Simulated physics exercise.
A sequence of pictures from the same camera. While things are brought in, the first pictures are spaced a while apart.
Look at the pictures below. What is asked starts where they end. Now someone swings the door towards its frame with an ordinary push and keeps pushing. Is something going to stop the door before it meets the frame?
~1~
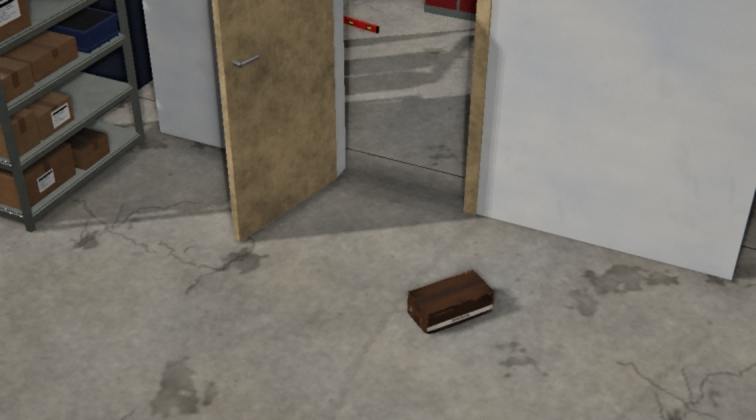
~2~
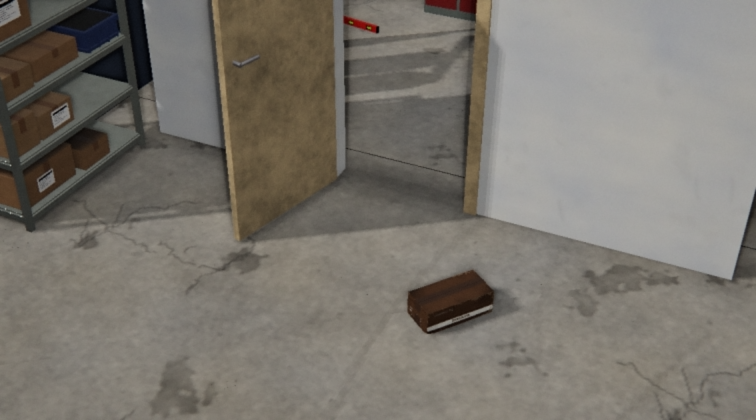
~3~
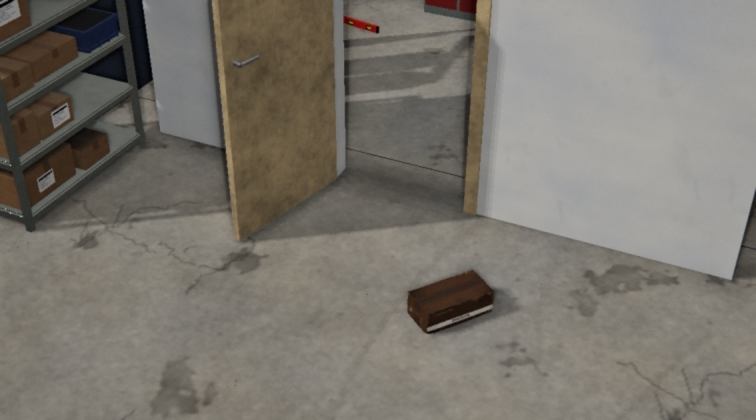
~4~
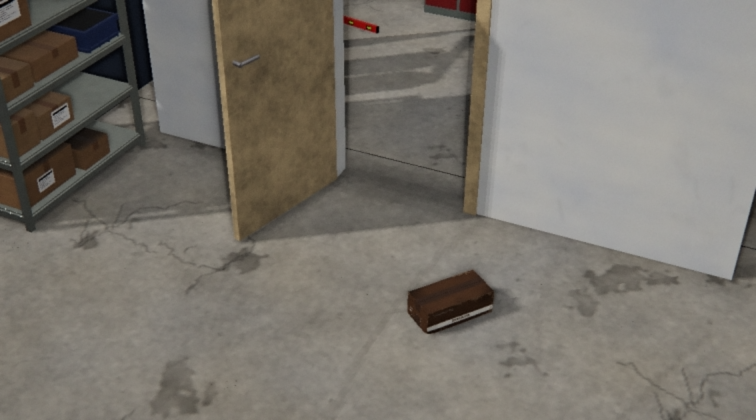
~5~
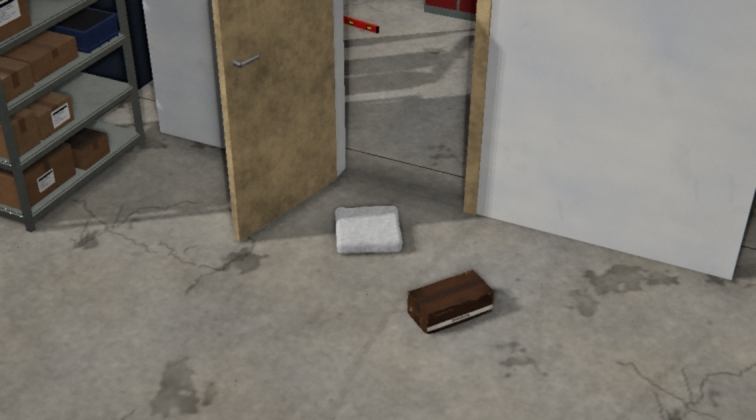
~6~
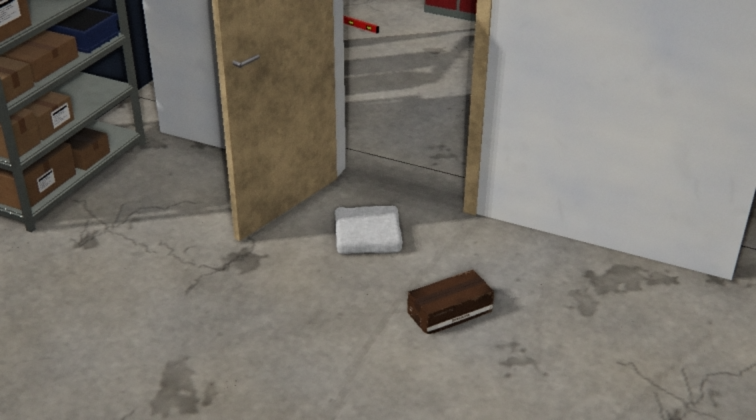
Yes, it halts partway.
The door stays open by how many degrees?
About 25°.
Then, 0.70 s on from there, door at 76°.
Then, 1.00 s on from there, door at 56°; white cushion shifted a little near (385, 229).
Then, 1.20 s on from there, door at 43°; white cushion shifted about its own width near (408, 223).
Then, 1.40 s on from there, door at 31°; white cushion shifted about its own width near (429, 215).
In the end, door at 26°; moved from the start, white cushion; brown parcel unmoved. At the end, from the last picture's camera, white cushion near (436, 212).
